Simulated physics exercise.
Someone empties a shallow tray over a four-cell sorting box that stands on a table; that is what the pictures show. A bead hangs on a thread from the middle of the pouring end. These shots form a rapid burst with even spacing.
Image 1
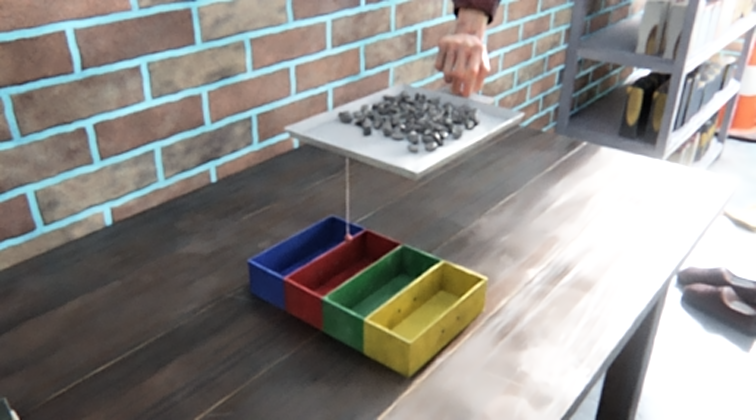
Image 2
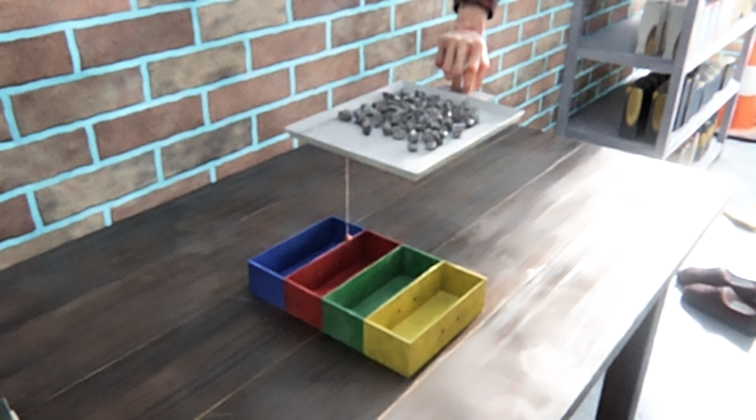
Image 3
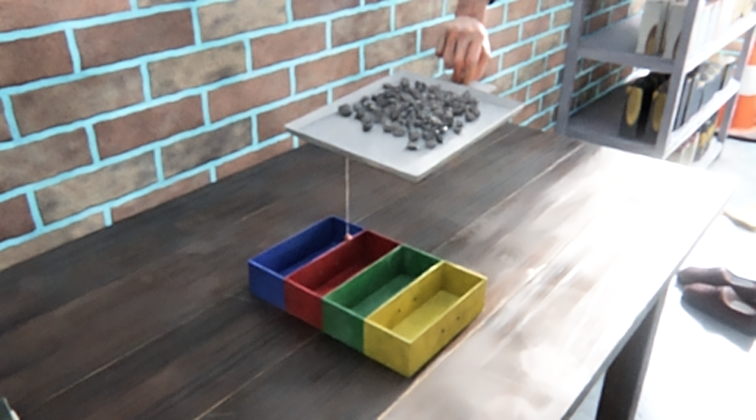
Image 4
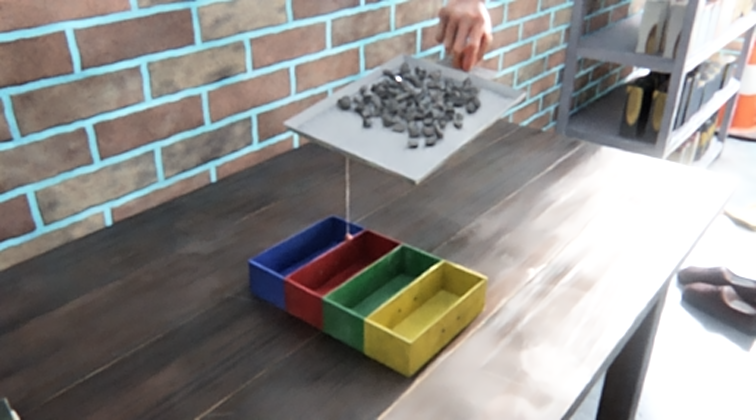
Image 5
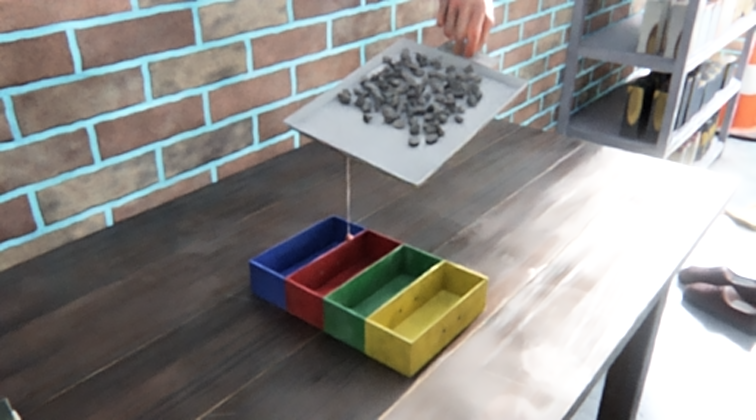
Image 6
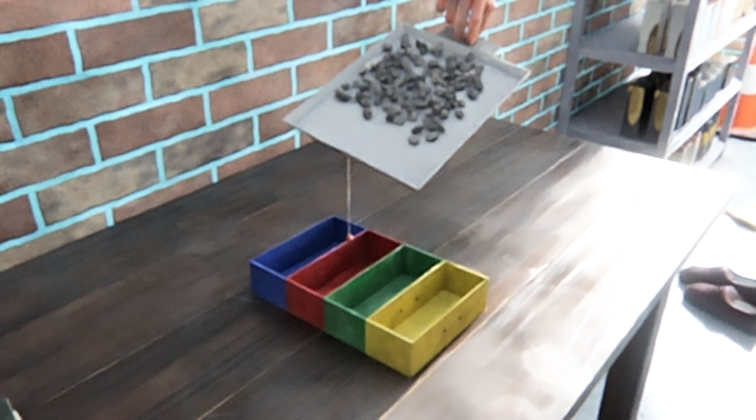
At the start, a hand holds a shallow tray of dark gravel nearly level above a box with blue, red, green and yellow cells on a table. The hand then raises the tray's far side, steepening its slope, and the near edge dips slightly toward its right corner.
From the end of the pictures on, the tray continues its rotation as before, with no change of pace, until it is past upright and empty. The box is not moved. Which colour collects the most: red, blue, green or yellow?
Green.
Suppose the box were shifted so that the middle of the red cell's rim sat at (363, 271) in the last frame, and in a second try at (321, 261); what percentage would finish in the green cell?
Close to 70 in a hundred, then close to 20 in a hundred.
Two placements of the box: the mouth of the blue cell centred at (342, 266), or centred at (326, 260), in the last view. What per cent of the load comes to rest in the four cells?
The first comes to 100 percent and the second to 100 percent.
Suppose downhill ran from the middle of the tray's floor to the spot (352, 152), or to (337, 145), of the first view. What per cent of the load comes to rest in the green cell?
First some 10, then 0 per cent.
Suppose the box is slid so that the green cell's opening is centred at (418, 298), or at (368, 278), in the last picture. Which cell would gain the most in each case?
At the first place the cell in green, at the second the yellow cell.
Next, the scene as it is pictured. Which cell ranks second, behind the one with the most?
Yellow.
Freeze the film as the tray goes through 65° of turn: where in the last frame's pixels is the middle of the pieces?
In the last view, the load is centred near (398, 172).
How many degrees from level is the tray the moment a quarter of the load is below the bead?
Near 75 degrees.
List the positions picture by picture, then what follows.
The first frame shows corners of the pouring end (291, 128) and (416, 169), level; middle of the load (418, 117), bits of gravel; bead on its thread (348, 239); blue cell (267, 282); red cell (304, 301); green cell (343, 322); yellow cell (387, 345).
The second frame shows corners of the pouring end (290, 127) and (416, 170), level; middle of the load (418, 116).
The third frame shows corners of the pouring end (290, 126) and (416, 172), tipped barely, lowest at the right corner; middle of the load (409, 111).
The fourth frame shows corners of the pouring end (290, 123) and (416, 176), tipped a little, lowest at the right corner; middle of the load (409, 102).
The fifth frame shows corners of the pouring end (290, 121) and (416, 180), tipped clearly, lowest at the right corner; middle of the load (410, 94).
The sixth frame shows corners of the pouring end (289, 119) and (416, 183), tipped clearly, lowest at the right corner; middle of the load (419, 84); blue cell (269, 282); red cell (305, 301); green cell (345, 322); yellow cell (389, 345).
Just after the last frame, tray tipped steeply; the larger part on the tray; roughly a quarter falling or outside the box.
A moment on, tray tipped past a quarter turn; roughly half in the green cell; roughly a third in the yellow cell; about a tenth in the red cell; just a few falling or outside the box.
Further on, tray tipped past a quarter turn; roughly half in the green cell; roughly a third in the yellow cell; about a tenth in the red cell.
When it is over, tray tipped past a quarter turn; roughly half in the green cell; roughly a third in the yellow cell; about a tenth in the red cell; not one in the blue cell.
